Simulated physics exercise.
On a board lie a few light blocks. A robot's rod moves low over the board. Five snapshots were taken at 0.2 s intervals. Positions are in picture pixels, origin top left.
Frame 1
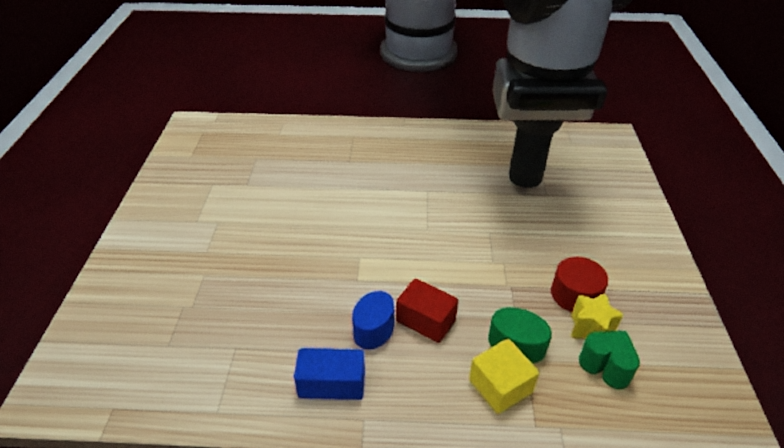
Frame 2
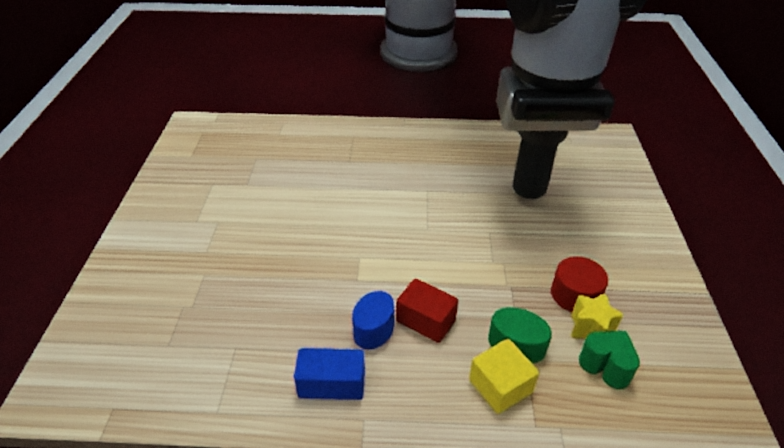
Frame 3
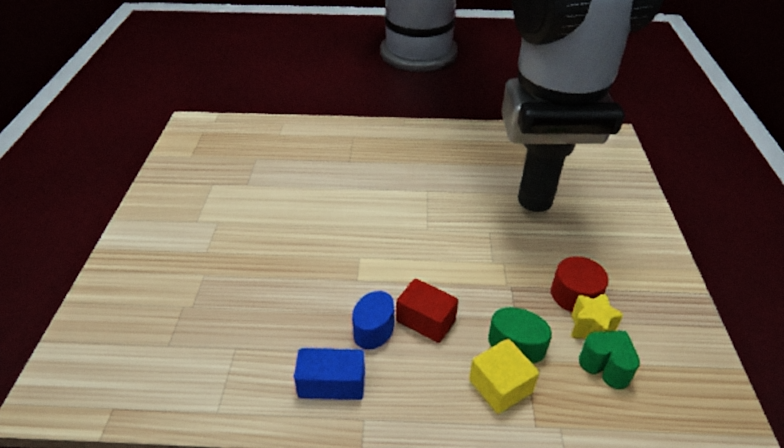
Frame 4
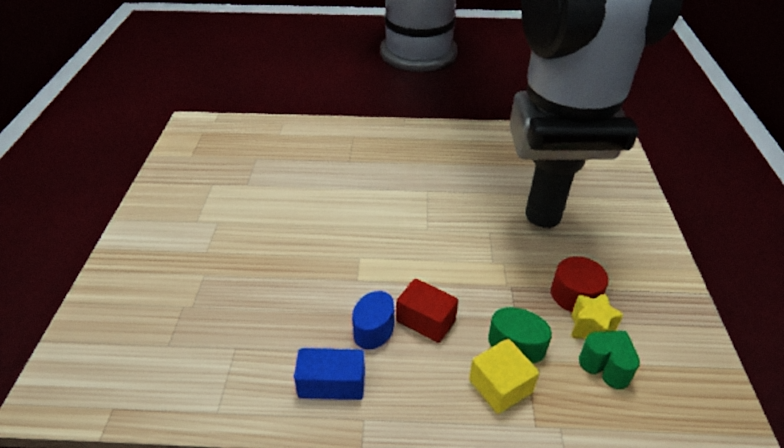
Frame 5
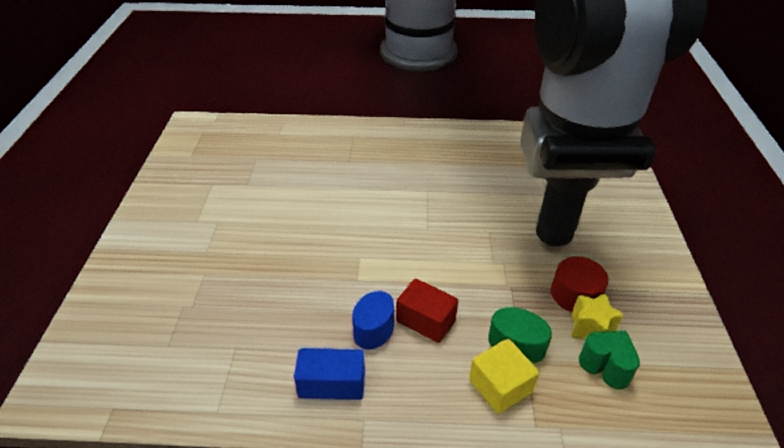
A robot arm moved its dark rod slowly down and slightly right over a wooden board, drawing close to the red round block, while the scattered blue, red, green and yellow blocks stayed still.
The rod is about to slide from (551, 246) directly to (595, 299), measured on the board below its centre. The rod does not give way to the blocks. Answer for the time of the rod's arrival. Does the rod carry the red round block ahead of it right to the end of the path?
Yes, that is how it ends up.
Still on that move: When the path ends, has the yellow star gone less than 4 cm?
I'd say no.
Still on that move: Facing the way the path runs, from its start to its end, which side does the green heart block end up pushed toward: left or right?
Picture yourself facing from the start of the path to its end: The green heart block moves off to your right.
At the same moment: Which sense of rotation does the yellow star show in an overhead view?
The block spins clockwise.
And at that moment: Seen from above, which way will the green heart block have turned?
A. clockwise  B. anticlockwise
Answer: B.
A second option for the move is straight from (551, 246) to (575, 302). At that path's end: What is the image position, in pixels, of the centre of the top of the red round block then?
It should be at about (605, 319).
The first path, step by step. Halfway along, rod (576, 260); red round block (591, 286); yellow star (603, 321); green heart block (620, 359).
At the end, rod (600, 287); green oval not moved; red round block (607, 316); yellow star (606, 353), turned 20° clockwise; green heart block (629, 391), turned 40° anticlockwise.
